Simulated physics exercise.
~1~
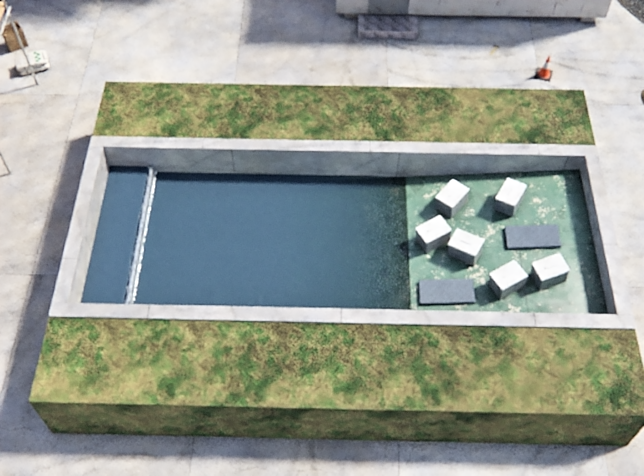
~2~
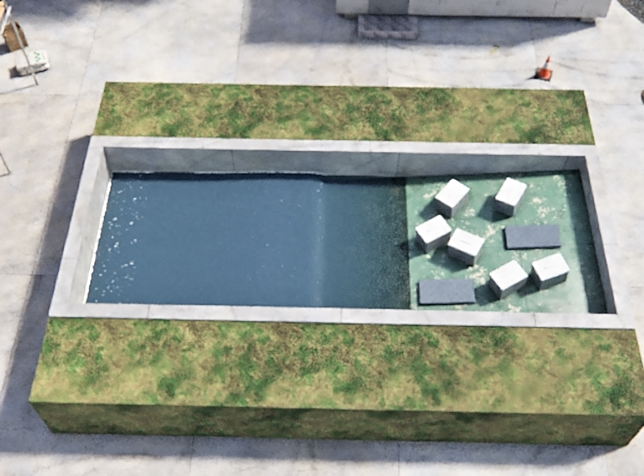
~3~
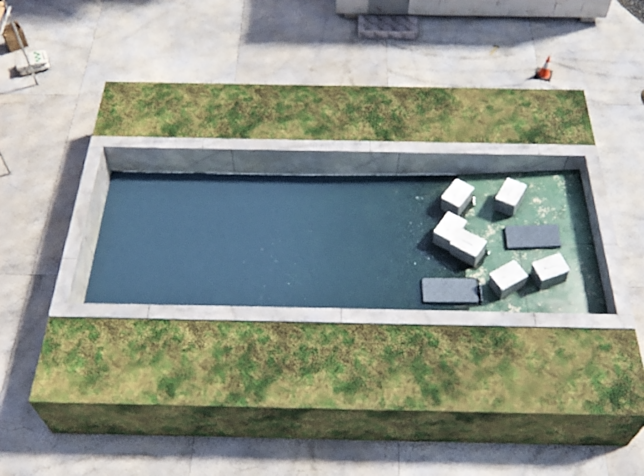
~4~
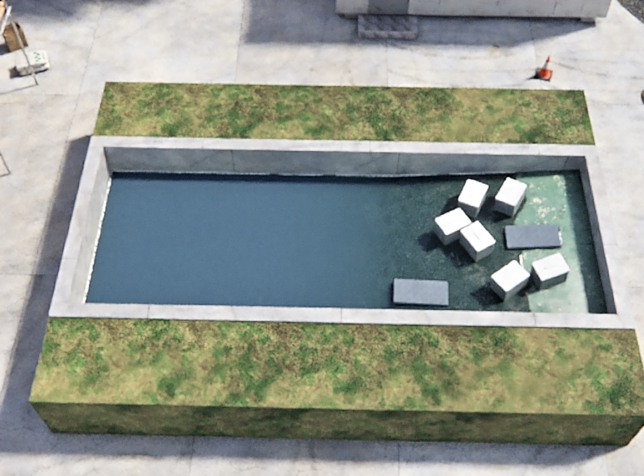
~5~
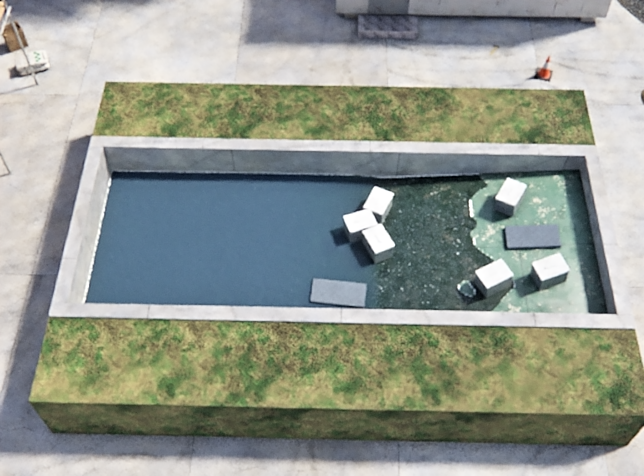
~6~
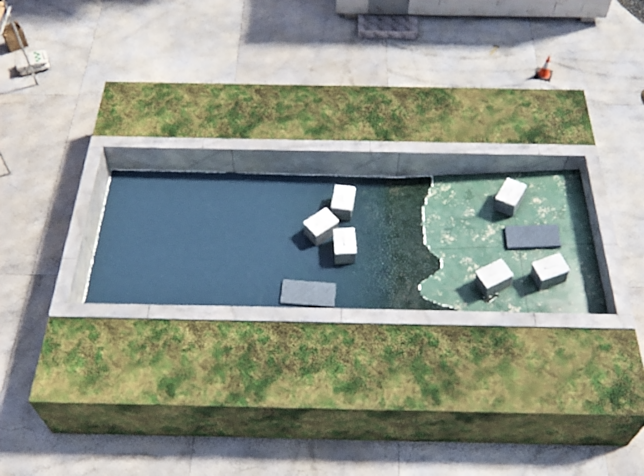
Water held at the left end of a long pool surged right across the shallow slope, nudged some white blocks and a grey slab, then drew back and carried three blocks and the slab left, leaving them in the deeper water while the others stayed on the slope.
